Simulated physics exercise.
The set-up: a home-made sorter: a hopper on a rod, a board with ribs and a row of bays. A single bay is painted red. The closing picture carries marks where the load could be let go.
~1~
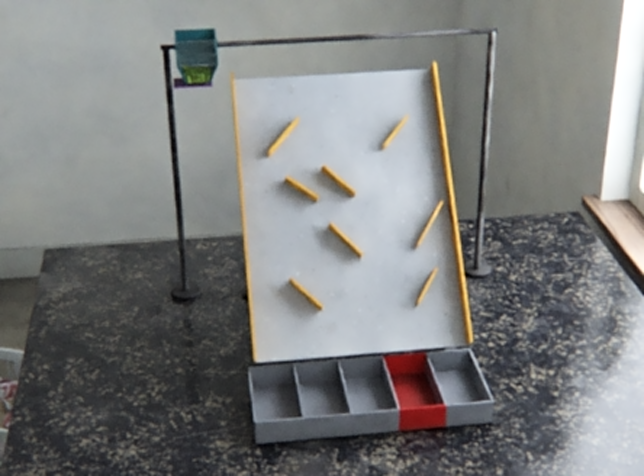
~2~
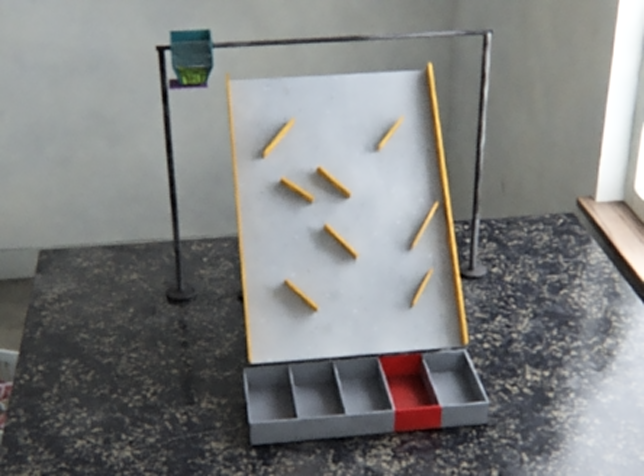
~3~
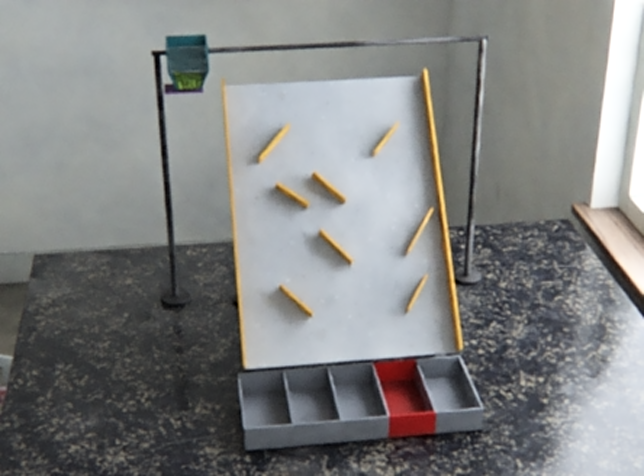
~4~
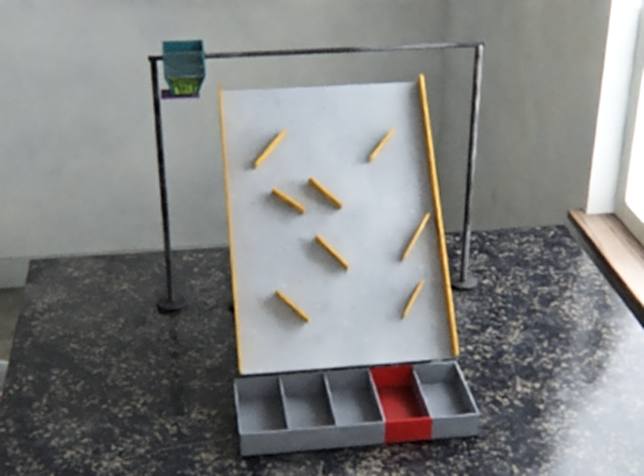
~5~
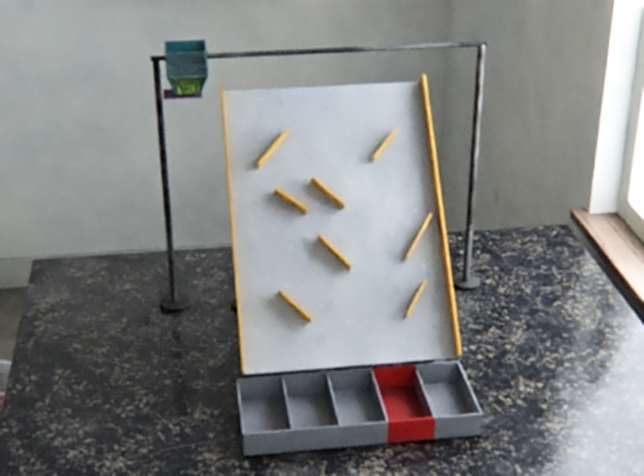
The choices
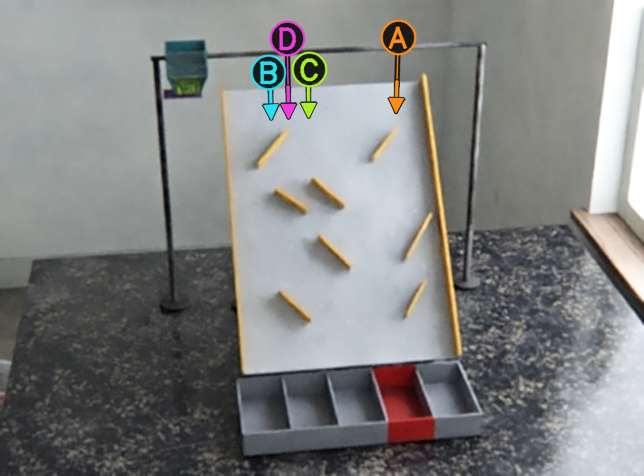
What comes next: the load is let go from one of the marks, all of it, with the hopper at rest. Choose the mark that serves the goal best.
Use mark C.
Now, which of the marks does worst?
B it is.
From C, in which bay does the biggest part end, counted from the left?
The fourth from the left.
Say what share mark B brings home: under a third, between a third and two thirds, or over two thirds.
Under a third.
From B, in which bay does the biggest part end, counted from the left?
The first.
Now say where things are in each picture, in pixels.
Hopper (198, 76), dried peas, door shut, in the first frame.
Ribs (264, 153) to (294, 118), (380, 146) to (403, 116), (282, 177) to (314, 198), in the second frame.
Ribs (314, 171) to (346, 199), (320, 229) to (353, 261), (409, 251) to (433, 208), in the third frame.
Ribs (277, 290) to (309, 319), (405, 315) to (424, 280), in the fourth frame.
Red bay (411, 429), number 4 of 5 from the left, in the fifth frame.
On the marked copy, mark A meets the board at (396, 107); mark B meets the board at (271, 114); mark C meets the board at (308, 112); mark D meets the board at (288, 113).
If A is chosen, roughly a third in the red bay, roughly a quarter in other bays, roughly a third outside the box.
If B is chosen, just a few in the red bay, roughly half in other bays, roughly half outside the box.
If C is chosen, roughly two thirds in the red bay, roughly a quarter in other bays, about a tenth outside the box.
If D is chosen, roughly a third in the red bay, about a tenth in other bays, roughly half outside the box.
